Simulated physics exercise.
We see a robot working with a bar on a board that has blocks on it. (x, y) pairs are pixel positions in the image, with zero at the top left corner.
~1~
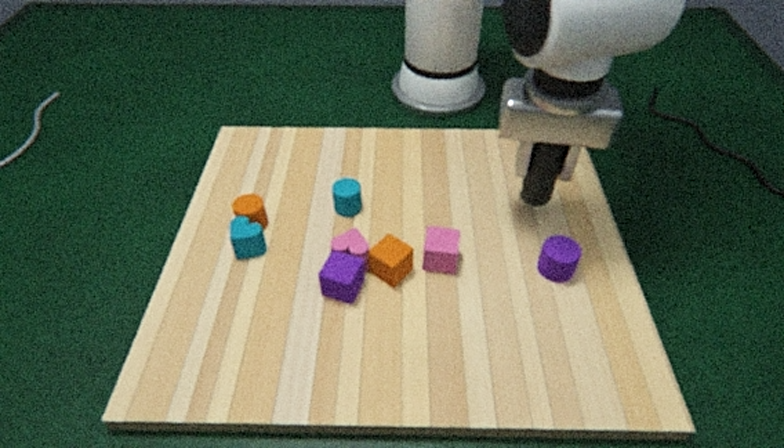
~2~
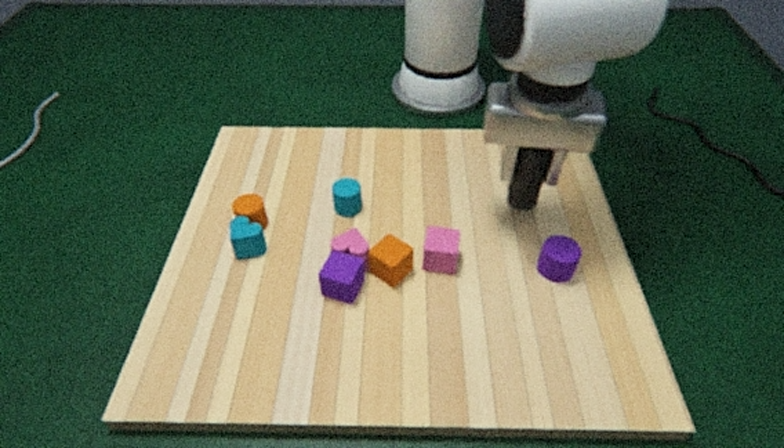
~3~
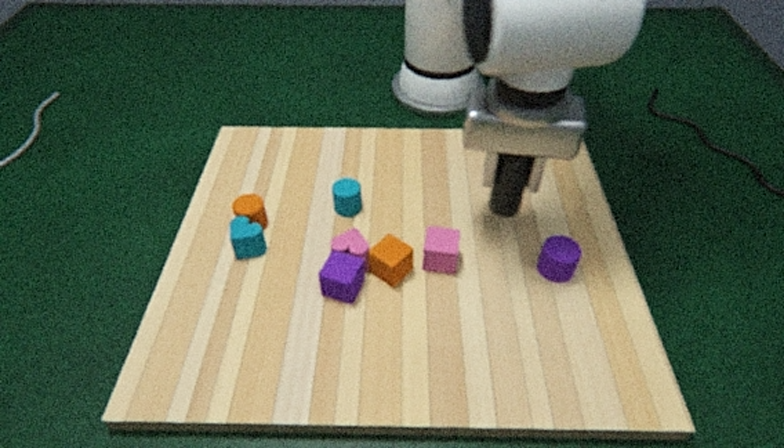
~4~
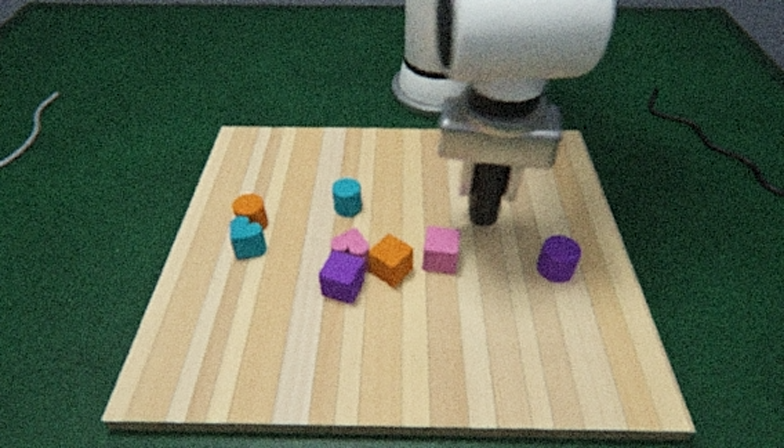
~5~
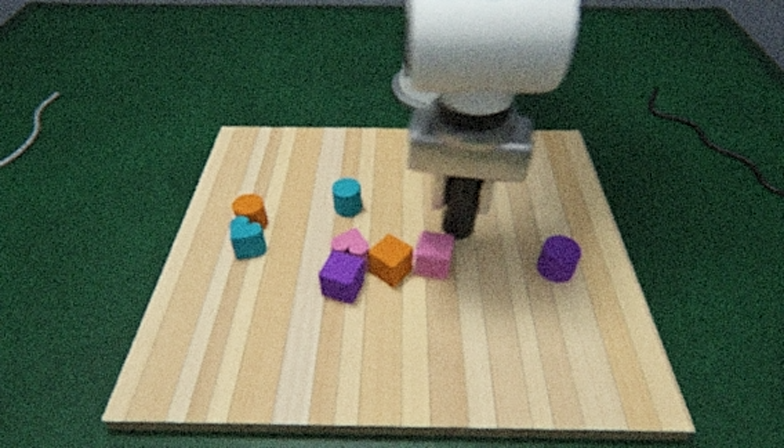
A robot arm moves a dark bar left across the board and nudges the pink block.
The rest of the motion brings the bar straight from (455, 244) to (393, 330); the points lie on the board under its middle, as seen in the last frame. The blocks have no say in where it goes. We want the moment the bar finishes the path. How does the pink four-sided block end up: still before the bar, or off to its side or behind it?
Before the bar.
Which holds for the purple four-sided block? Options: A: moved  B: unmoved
(B)
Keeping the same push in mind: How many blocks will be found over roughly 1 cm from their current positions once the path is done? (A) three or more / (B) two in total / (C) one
(C)
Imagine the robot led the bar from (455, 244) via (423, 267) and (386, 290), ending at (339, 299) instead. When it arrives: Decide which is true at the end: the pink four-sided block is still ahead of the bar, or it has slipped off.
My guess is it ends up beside or behind the bar.
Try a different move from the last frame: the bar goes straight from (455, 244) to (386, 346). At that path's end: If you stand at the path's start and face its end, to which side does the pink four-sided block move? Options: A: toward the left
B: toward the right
The correct letter is B.
What follows on the original path. One third of the way, bar at (438, 257); pink four-sided block at (415, 270), turned 30° clockwise.
Two thirds of the way, bar at (417, 285); pink four-sided block at (387, 297), turned 50° clockwise.
At the end, bar at (393, 315); purple four-sided block not moved; orange four-sided block not moved; pink four-sided block at (356, 324), turned 65° clockwise.
